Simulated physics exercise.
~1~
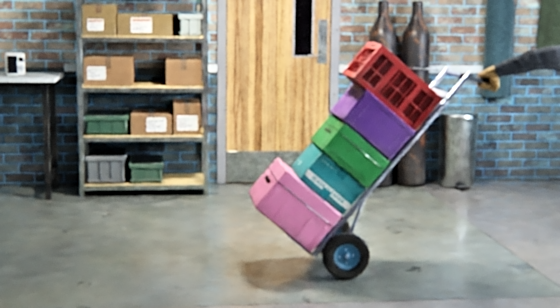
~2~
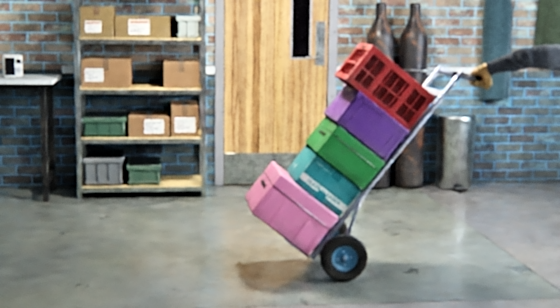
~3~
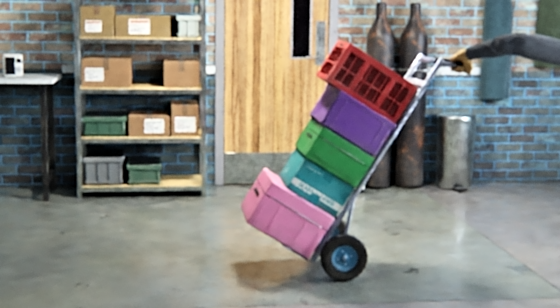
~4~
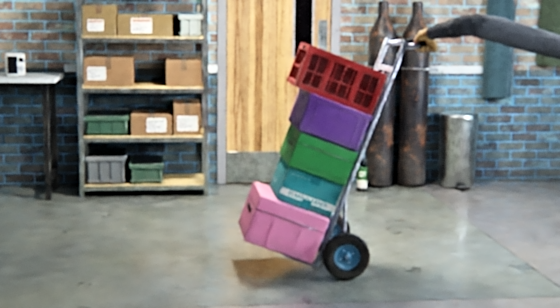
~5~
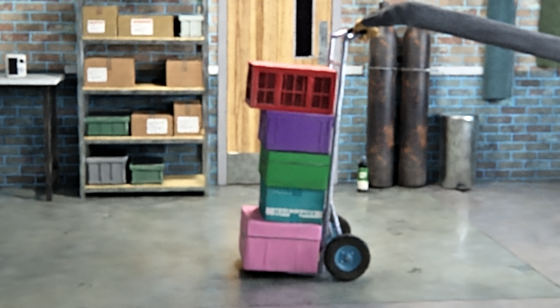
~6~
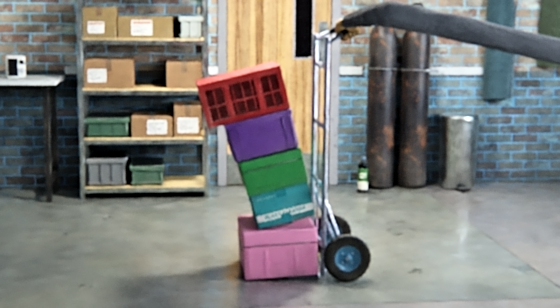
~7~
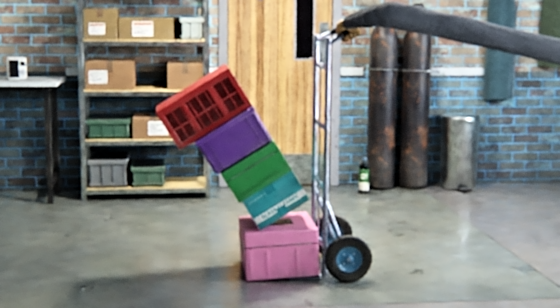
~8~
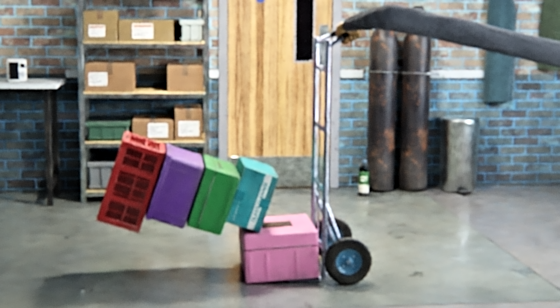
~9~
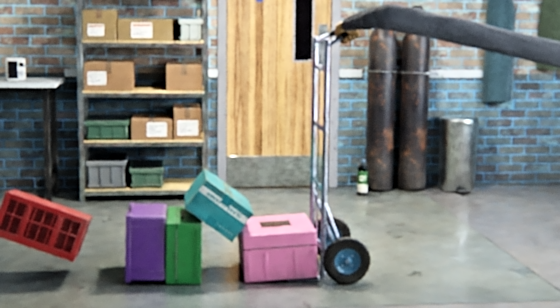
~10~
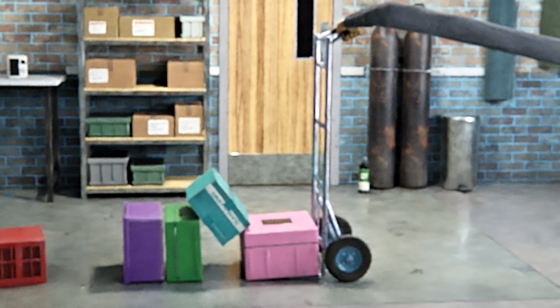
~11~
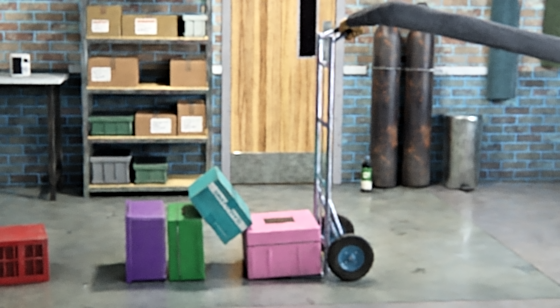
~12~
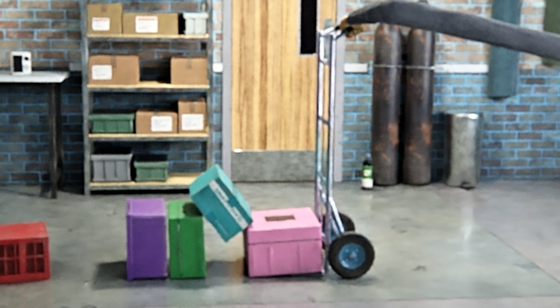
A two-wheeled hand truck stacked with five colourful boxes is swung upright by a gloved hand, and the upper four topple left; the red crate, purple tote and green box end up on the floor, the turquoise one leans tilted between green and pink, and the pink box stays upright on the truck.
